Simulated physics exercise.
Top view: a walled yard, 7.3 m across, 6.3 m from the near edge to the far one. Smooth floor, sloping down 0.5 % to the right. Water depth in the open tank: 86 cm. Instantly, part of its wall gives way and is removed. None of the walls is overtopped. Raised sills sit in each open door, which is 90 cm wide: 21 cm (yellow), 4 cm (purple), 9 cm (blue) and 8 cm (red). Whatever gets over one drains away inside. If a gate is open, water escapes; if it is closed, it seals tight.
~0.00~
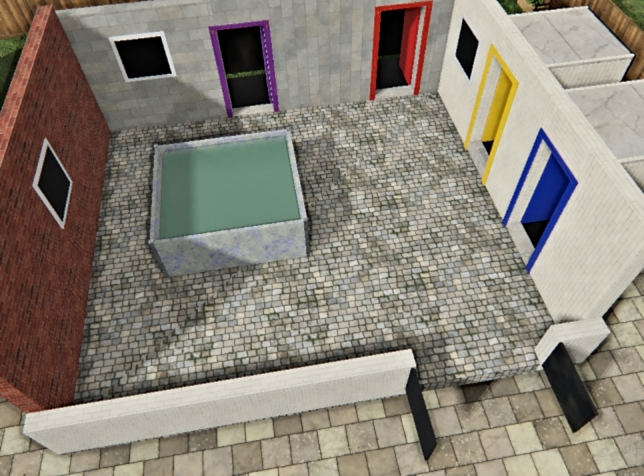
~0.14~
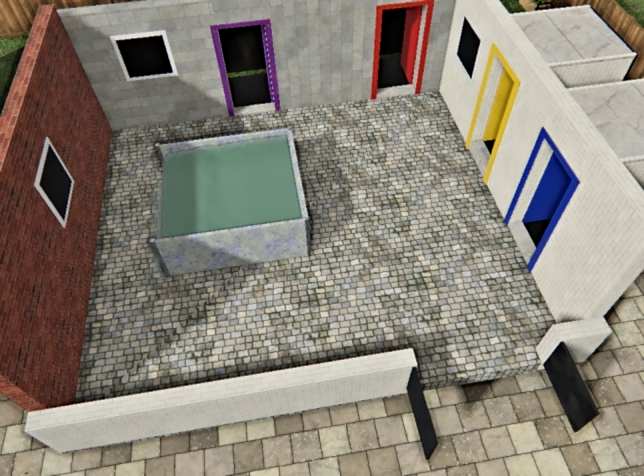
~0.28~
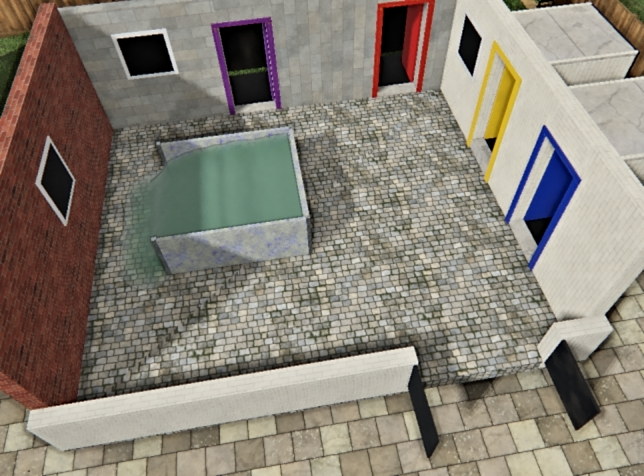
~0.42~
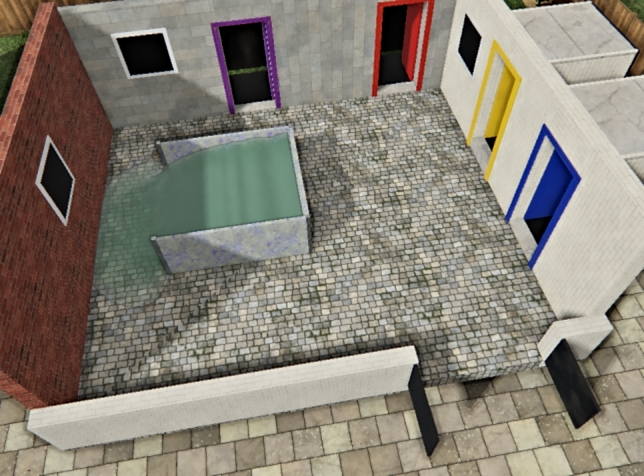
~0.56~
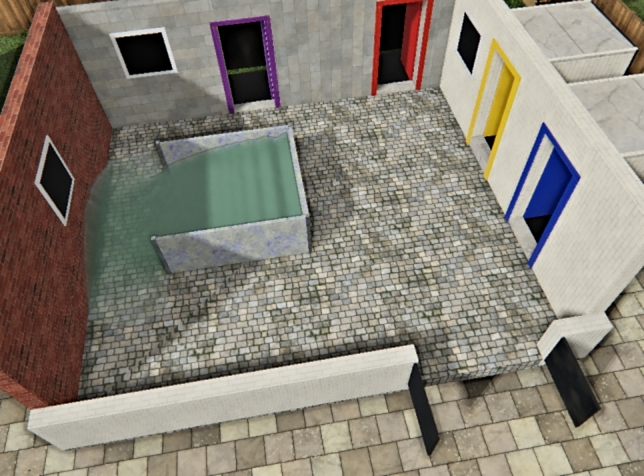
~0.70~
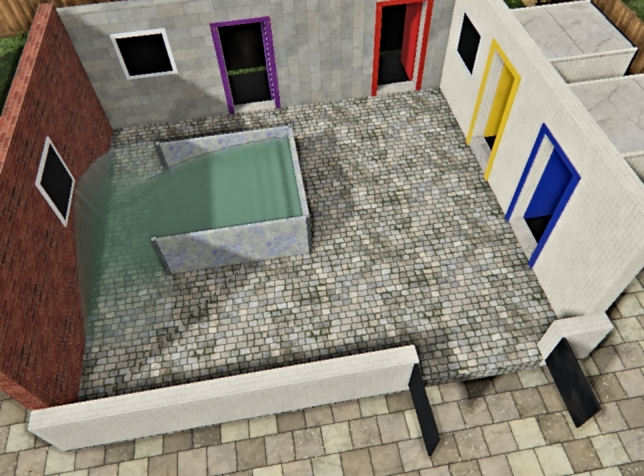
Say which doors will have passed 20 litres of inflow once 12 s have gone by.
After that time: Yellow door: Not passed, purple door: Passed, blue door: Passed, red door: Passed.
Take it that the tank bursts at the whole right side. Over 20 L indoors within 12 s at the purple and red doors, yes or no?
Against the limit, the purple door stays within it and the red door exceeds it.
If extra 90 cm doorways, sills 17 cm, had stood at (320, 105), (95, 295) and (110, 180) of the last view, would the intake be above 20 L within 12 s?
Well, the first is on the low side, the second is on the high side, and the third is on the high side.
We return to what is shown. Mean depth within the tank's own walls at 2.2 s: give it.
Mean depth: Some 29 cm.
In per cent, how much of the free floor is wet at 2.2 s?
About 30 per cent.
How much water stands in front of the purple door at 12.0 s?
I'd put it at around 8.0 cm deep.
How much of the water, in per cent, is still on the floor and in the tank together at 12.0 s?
Near 82 in a hundred is still there.
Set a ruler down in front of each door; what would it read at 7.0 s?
Depth readings (cm): Yellow = 14; purple = 6; blue = 16; red = 16.
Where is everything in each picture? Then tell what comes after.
The first frame shows still water, 86 cm deep, in the open tank at (227, 184).
In the second frame, the front is at a hidden place, 1.2 m from the gap at (167, 212); 0.5 m2 of floor is under water; 86 cm left at the back of the open tank.
In the third frame, water pours out at (169, 214) and has run 1.4 m, to (147, 176); typically 14 cm deep outside, 86 cm at the open tank's back.
In the fourth frame, water pours out at (170, 214) and has run 1.7 m, to (120, 177); typically 13 cm deep outside, 85 cm at the open tank's back.
In the fifth frame, the front is at (112, 164), 2.2 m from the gap at (170, 215); 4.6 m2 of floor is under water; 78 cm left at the back of the open tank.
In the sixth frame, the front is at (111, 151), 2.6 m from the gap at (170, 216); 4.9 m2 of floor is under water; 72 cm left at the back of the open tank.
After 1.4 s water covers 15 % of the floor and is deepest (62 cm) near (109, 240); yellow door not reached, purple door not reached, blue door not reached, red door not reached.
After 2.2 s water covers 30 % of the floor and is deepest (58 cm) near (113, 136); yellow door not reached, purple door 6 cm at the sill, 0 L in, blue door not reached, red door not reached.
After 3.5 s water covers 70 % of the floor and is deepest (34 cm) near (76, 424); yellow door not reached, purple door 9 cm at the sill, 9 L in, blue door not reached, red door 4 cm at the sill, 0 L in.
After 7.0 s water covers 95 % of the floor and is deepest (20 cm) near (455, 142); yellow door 14 cm at the sill, 1 L in, purple door 6 cm at the sill, 32 L in, blue door 16 cm at the sill, 71 L in, red door 16 cm at the sill, 19 L in.
After 12.0 s water covers 100 % of the floor and is deepest (12 cm) near (307, 163); yellow door 10 cm at the sill, 1 L in, purple door 8 cm at the sill, 44 L in, blue door 10 cm at the sill, 110 L in, red door 10 cm at the sill, 85 L in.
